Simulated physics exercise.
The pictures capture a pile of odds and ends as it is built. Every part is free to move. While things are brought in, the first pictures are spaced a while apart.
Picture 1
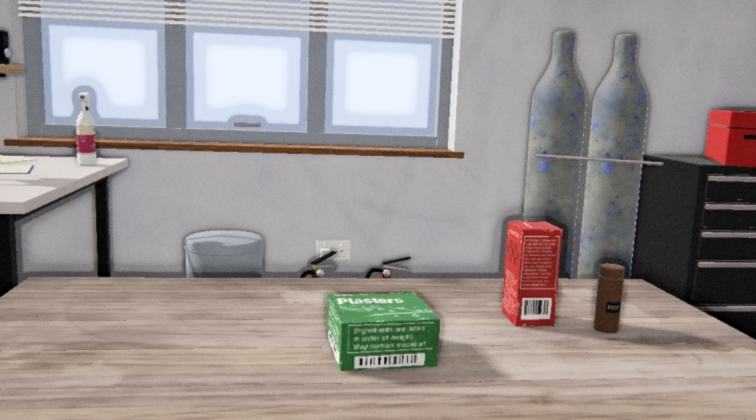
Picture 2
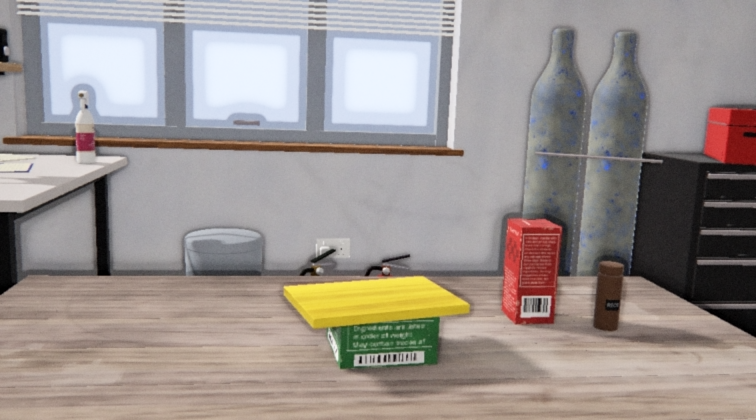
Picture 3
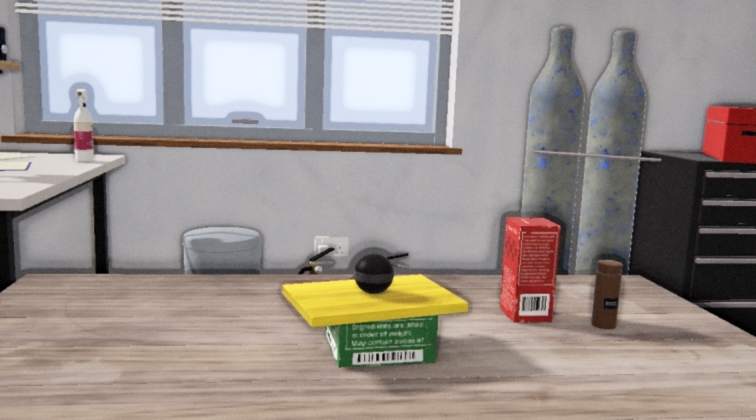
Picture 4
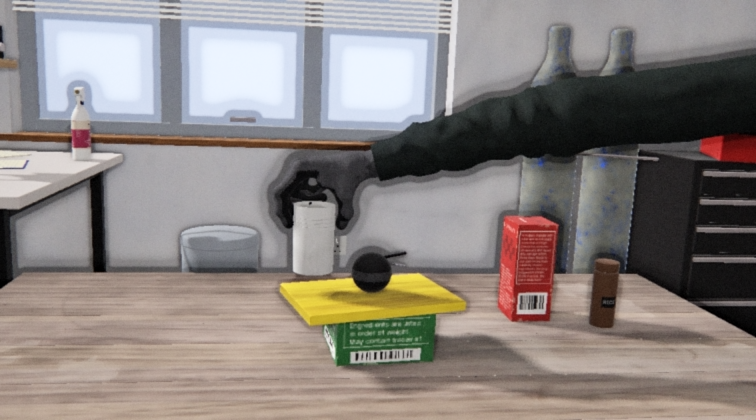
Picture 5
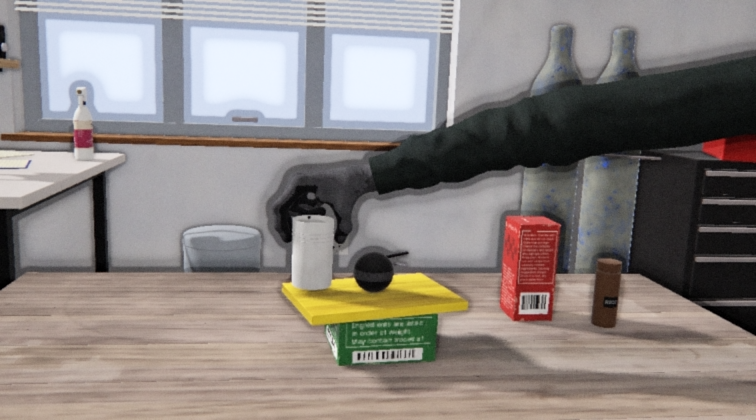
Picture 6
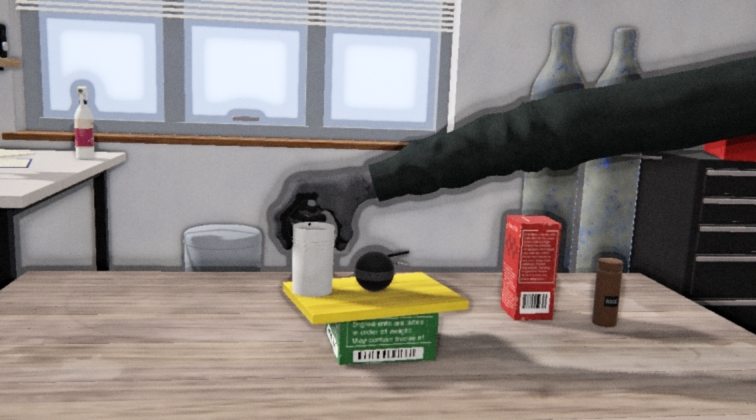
On a wooden table, a gloved hand lowers a white cup beside a black ball.
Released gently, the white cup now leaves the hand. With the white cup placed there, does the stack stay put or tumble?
It stays put.
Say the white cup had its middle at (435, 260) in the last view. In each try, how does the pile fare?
Observed: Pile steady.
Then, 1.00 s after the last picture, nothing has stirred.
Then, 2.10 s after the last picture, white cup resting near (313, 260).
At rest, all 6 in place. Seen from the same camera at the end, white cup near (313, 260). The pile holds.
